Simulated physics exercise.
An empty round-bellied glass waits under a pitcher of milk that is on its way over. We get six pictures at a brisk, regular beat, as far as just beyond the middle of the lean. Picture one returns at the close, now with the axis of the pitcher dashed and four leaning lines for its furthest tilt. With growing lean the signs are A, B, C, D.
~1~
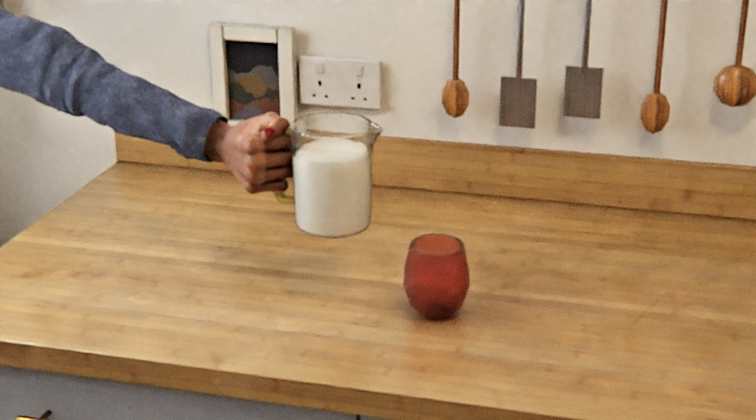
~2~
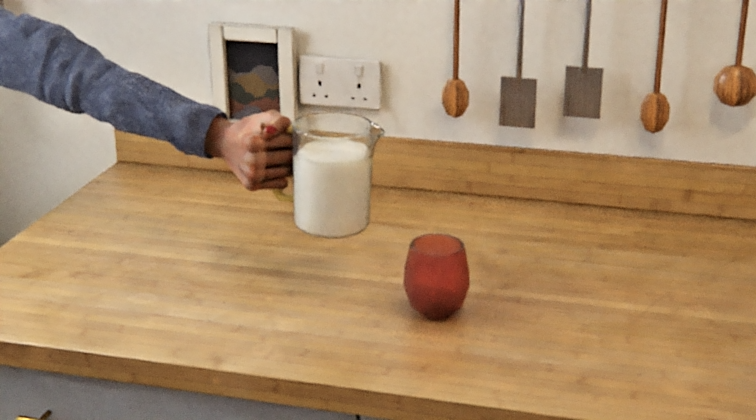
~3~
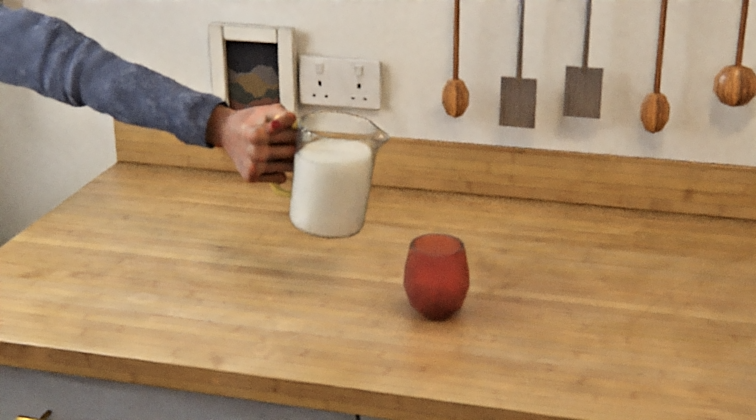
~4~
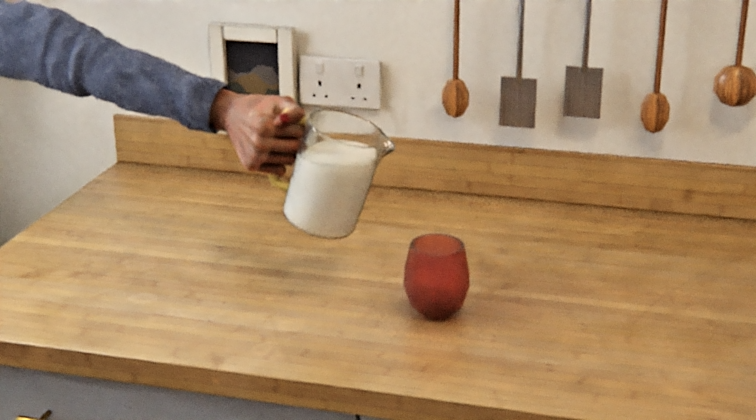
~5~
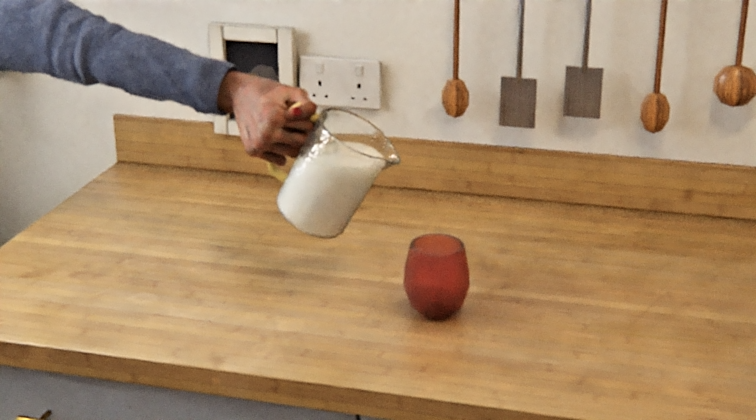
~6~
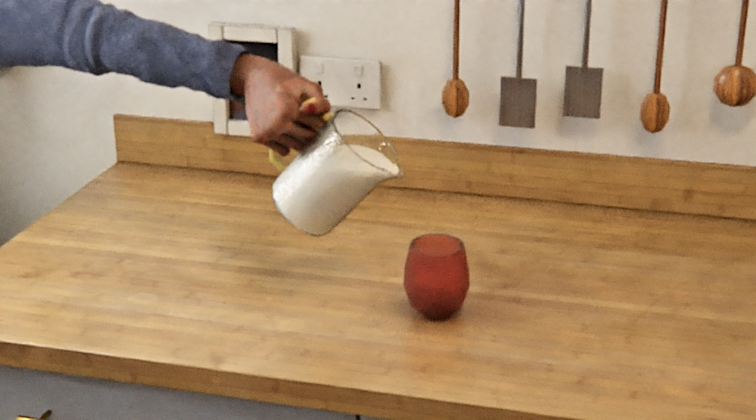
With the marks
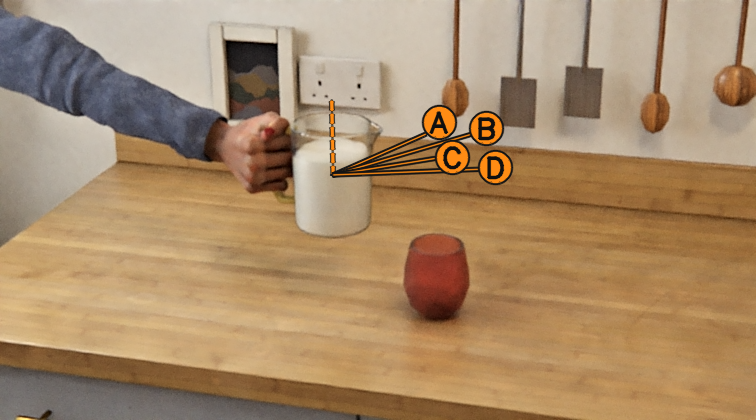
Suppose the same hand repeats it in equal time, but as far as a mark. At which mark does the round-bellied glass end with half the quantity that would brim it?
I would pick line A.
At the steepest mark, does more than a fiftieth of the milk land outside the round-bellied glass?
Yes, it does.
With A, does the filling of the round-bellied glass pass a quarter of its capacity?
Yes.
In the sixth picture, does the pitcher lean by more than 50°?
No.
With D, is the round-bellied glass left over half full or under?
Over half.
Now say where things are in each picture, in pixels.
Upright, lip at (381, 131); rim of the round-bellied glass round (437, 244); nothing has left yet.
Tipped about 2°, lip at (382, 133); nothing has left yet.
Tipped about 8°, lip at (387, 139); nothing has left yet.
Tipped about 17°, lip at (393, 148); nothing has left yet.
Tipped about 29°, lip at (398, 161); nothing has left yet.
Tipped about 40°, lip at (401, 175); nothing has left yet.
On the marked copy, A at (425, 134); B at (470, 134); C at (435, 158); D at (478, 169).
With A, the round-bellied glass ends with about 49 % of what it can hold.
With B, the round-bellied glass ends with about 64 % of what it can hold; 3 % of the milk is spilt.
With C, the round-bellied glass ends with about 80 % of what it can hold; 7 % of the milk is spilt.
With D, the round-bellied glass ends with about 76 % of what it can hold; 21 % of the milk is spilt.
